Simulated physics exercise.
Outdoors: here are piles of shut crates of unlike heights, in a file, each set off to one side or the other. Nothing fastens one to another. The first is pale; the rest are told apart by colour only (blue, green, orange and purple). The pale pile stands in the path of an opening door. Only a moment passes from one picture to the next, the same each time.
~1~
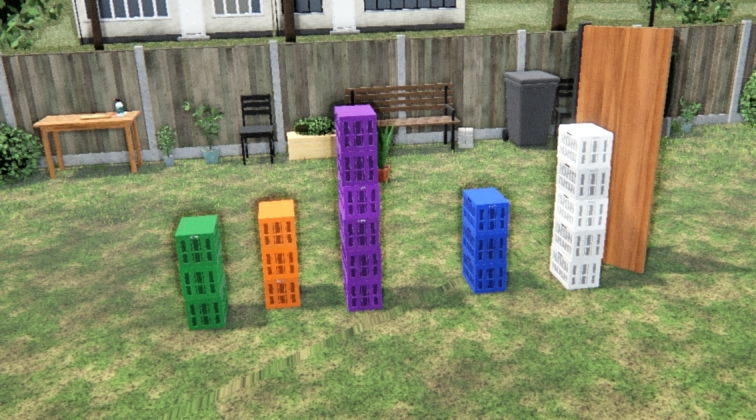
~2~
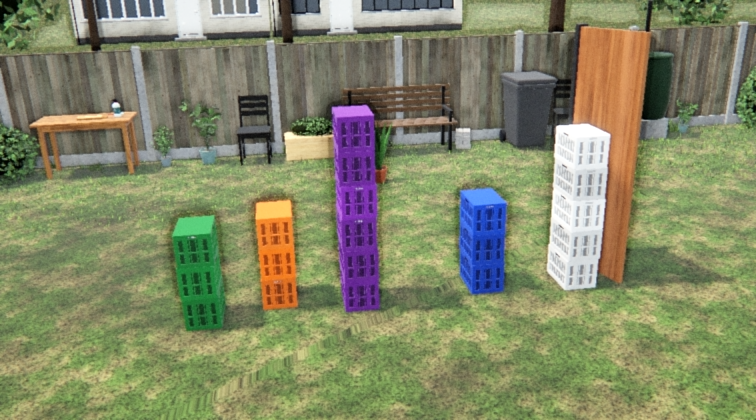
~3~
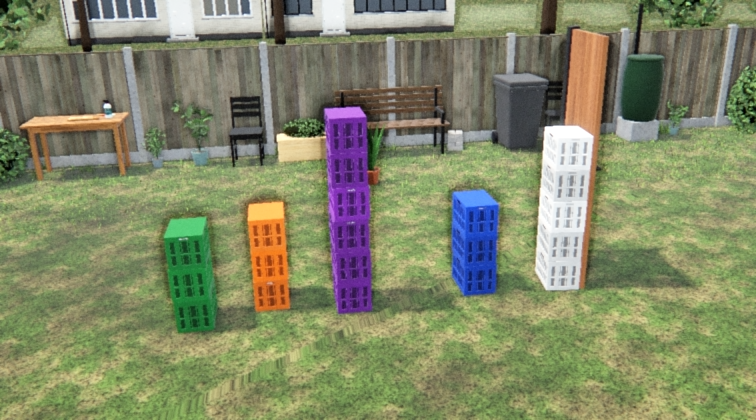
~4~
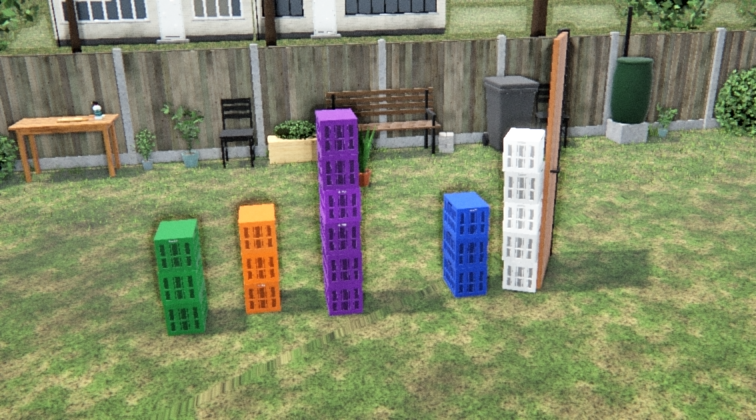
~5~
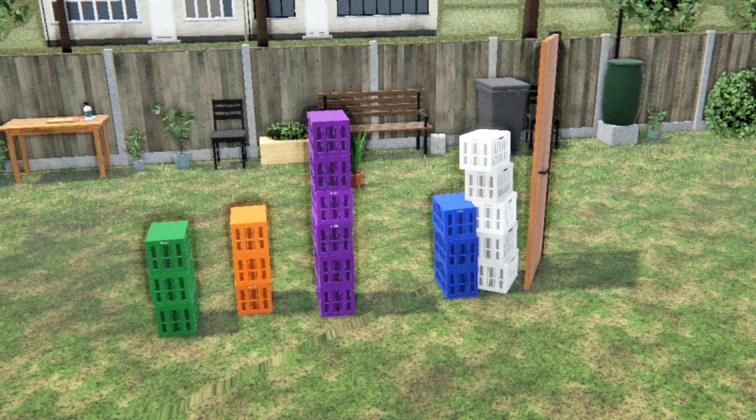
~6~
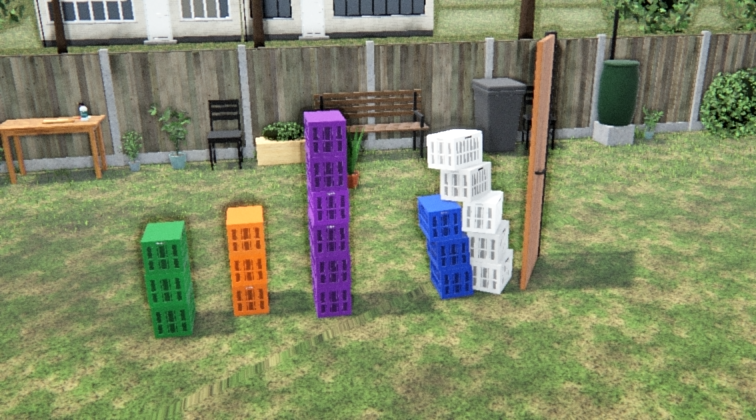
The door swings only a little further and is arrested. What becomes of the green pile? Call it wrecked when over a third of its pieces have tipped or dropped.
In the end the green column survives.
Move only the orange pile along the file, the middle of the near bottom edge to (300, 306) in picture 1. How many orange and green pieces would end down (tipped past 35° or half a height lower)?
Down at the end: Orange 0, green 0.
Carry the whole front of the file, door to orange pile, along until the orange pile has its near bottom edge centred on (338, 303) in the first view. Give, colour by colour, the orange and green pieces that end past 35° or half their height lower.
By colour: Orange 0, green 0.
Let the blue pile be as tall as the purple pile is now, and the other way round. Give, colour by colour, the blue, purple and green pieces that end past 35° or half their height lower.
Blue 5, purple 2, green 0.
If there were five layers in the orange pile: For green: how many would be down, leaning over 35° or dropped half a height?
Down at the end: Green 0.
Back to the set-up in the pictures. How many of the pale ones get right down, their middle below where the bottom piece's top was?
The count is 3.
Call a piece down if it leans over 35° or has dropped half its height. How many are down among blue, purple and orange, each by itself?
Pile by pile, blue 3, purple 0, orange 0.
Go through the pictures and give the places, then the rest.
In the first picture (places mark the middle of the side facing us; the camera pans a little), door edge (667, 83) swinging in; top green crate (196, 251); top blue crate (492, 219); the rest undisturbed.
In the second picture, door edge (643, 89) swinging in; top green crate (193, 251).
In the third picture, door edge (601, 93) past square; top green crate (185, 253).
In the fourth picture, door edge (553, 95) past square; top green crate (175, 255).
In the fifth picture, door edge (540, 97) past square, top of the pale pile leaning barely; top green crate (167, 257); top blue crate (461, 224) shifted a little; one has shifted.
In the sixth picture, door edge (536, 97) past square, top of the pale pile leaning a little; top green crate (163, 257); top blue crate (446, 225) leaning barely; steepest lean, the crate at (454, 254); 3 disturbed, none down.
Soon after the last picture, 0 of the pale pile down; none of the 3 green crates down (0 of 15 in all colours); top green crate unmoved; top blue crate leaning a little.
A little later, 1 of the pale pile down; none of the 3 green crates down (1 of 15 in all colours); top green crate unmoved; top blue crate leaning well over, a little lower.
Later still, 3 of the pale pile down; none of the 3 green crates down (3 of 15 in all colours); top green crate unmoved; top blue crate leaning steeply, some two heights lower.
After that, 3 of the pale pile down; none of the 3 green crates down (3 of 15 in all colours); top green crate unmoved; top blue crate on its side.
At rest, 3 of the pale pile down; none of the 3 green crates down (3 of 15 in all colours); top green crate unmoved; top blue crate on its side. As the last picture would show them, middles, top green crate near (166, 247), top blue crate near (359, 284).
